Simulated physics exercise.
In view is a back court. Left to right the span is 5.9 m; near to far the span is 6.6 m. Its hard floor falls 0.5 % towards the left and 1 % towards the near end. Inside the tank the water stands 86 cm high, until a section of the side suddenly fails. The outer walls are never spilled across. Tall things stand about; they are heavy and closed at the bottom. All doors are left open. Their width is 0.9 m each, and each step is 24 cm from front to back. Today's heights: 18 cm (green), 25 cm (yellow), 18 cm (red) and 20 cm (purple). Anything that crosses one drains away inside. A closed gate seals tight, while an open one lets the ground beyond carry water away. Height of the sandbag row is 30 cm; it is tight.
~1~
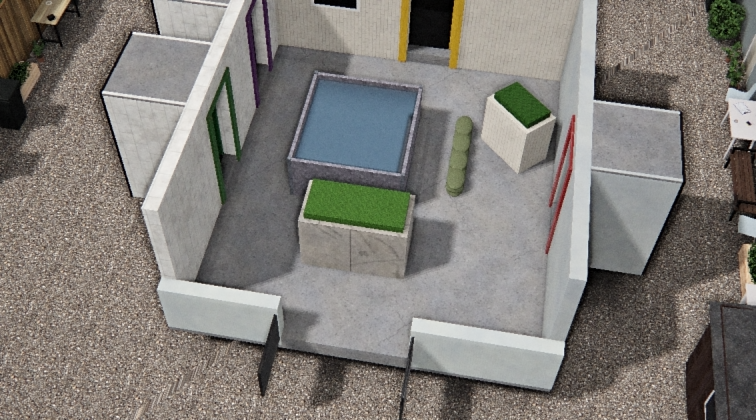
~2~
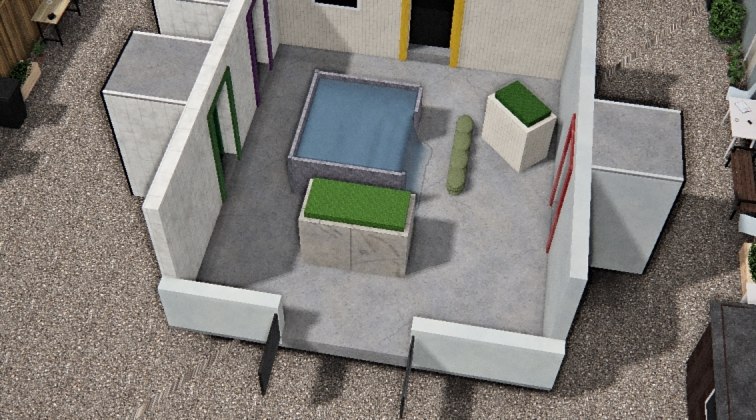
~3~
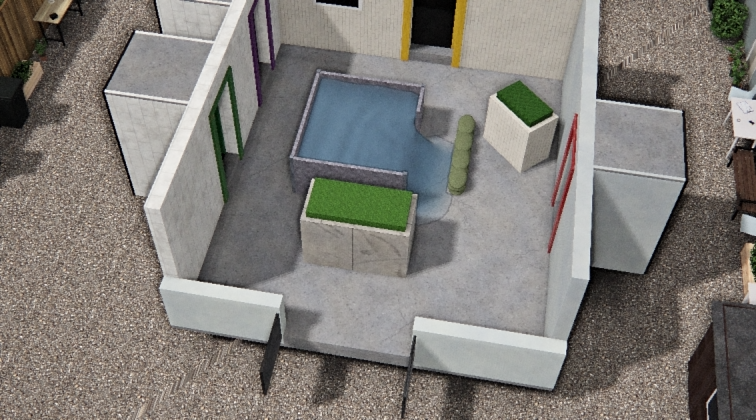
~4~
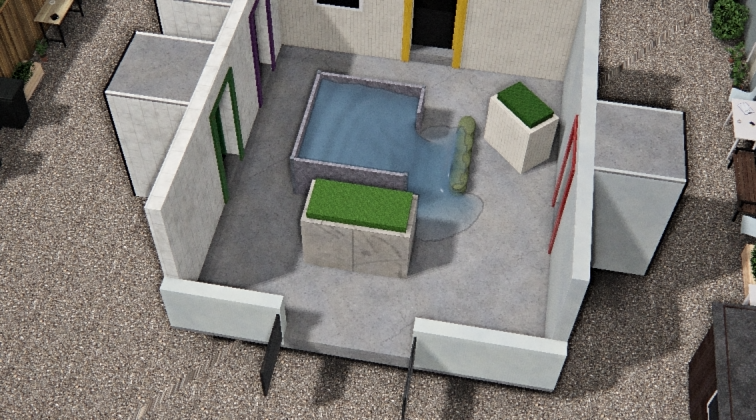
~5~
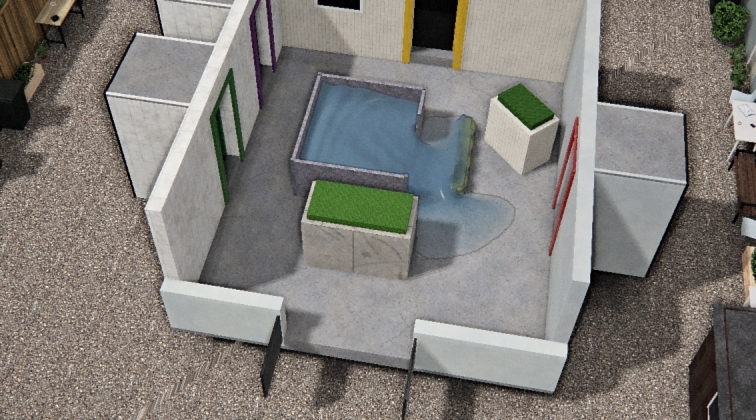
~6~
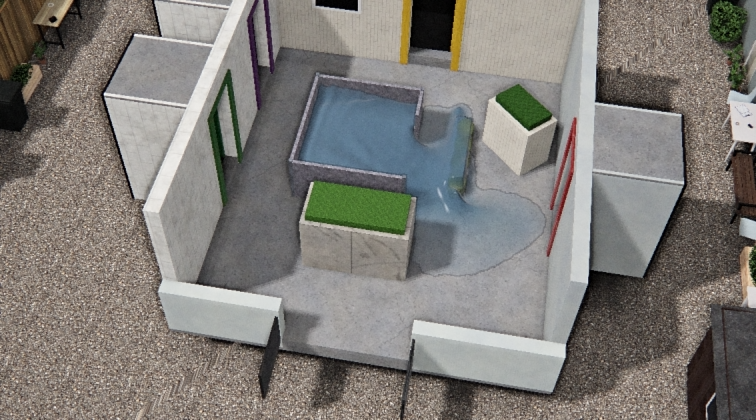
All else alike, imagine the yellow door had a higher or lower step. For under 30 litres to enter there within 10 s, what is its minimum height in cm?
Its minimum height would be about 17 cm.
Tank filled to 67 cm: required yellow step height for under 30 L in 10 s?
Some 15 cm.
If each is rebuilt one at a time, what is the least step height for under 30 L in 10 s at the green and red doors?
You'd want about 9.0 centimetres at green and about 24 centimetres at red.
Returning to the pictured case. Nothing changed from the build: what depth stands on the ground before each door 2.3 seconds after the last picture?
Depth (cm): Green 0 / yellow 21 / red 17 / purple 2.
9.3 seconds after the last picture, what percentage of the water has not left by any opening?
Remaining share: Around 84 %.
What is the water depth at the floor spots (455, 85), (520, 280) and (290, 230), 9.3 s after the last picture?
Roughly 7, then 10, then 9 cm.
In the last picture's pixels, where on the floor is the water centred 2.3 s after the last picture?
I'd put it close to (425, 194).
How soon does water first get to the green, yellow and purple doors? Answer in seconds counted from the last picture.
Green 3.8 s, yellow 0.5 s, purple 2.4 s.
Then, 0.7 s after the last picture water covers 40 % of the floor, deepest (57 cm) near (440, 180); 20 cm at the yellow door, 0 litres in over its 25 cm step.
Then, 2.3 s after the last picture water covers 60 % of the floor, deepest (36 cm) near (522, 365); 21 cm at the yellow door, 0 litres in over its 25 cm step.
Then, 9.3 s after the last picture water covers 95 % of the floor, deepest (16 cm) near (258, 111); 6 cm at the yellow door, 0 litres in over its 25 cm step.
At the yellow door as built, the water peaked near 25 cm, 1.5 s after the last picture.
Run again over the same 10 s with other heights there, 69 litres in over 14 cm, 13 litres over 19.5 cm. The limit of 30 litres is kept from about 17 cm up.
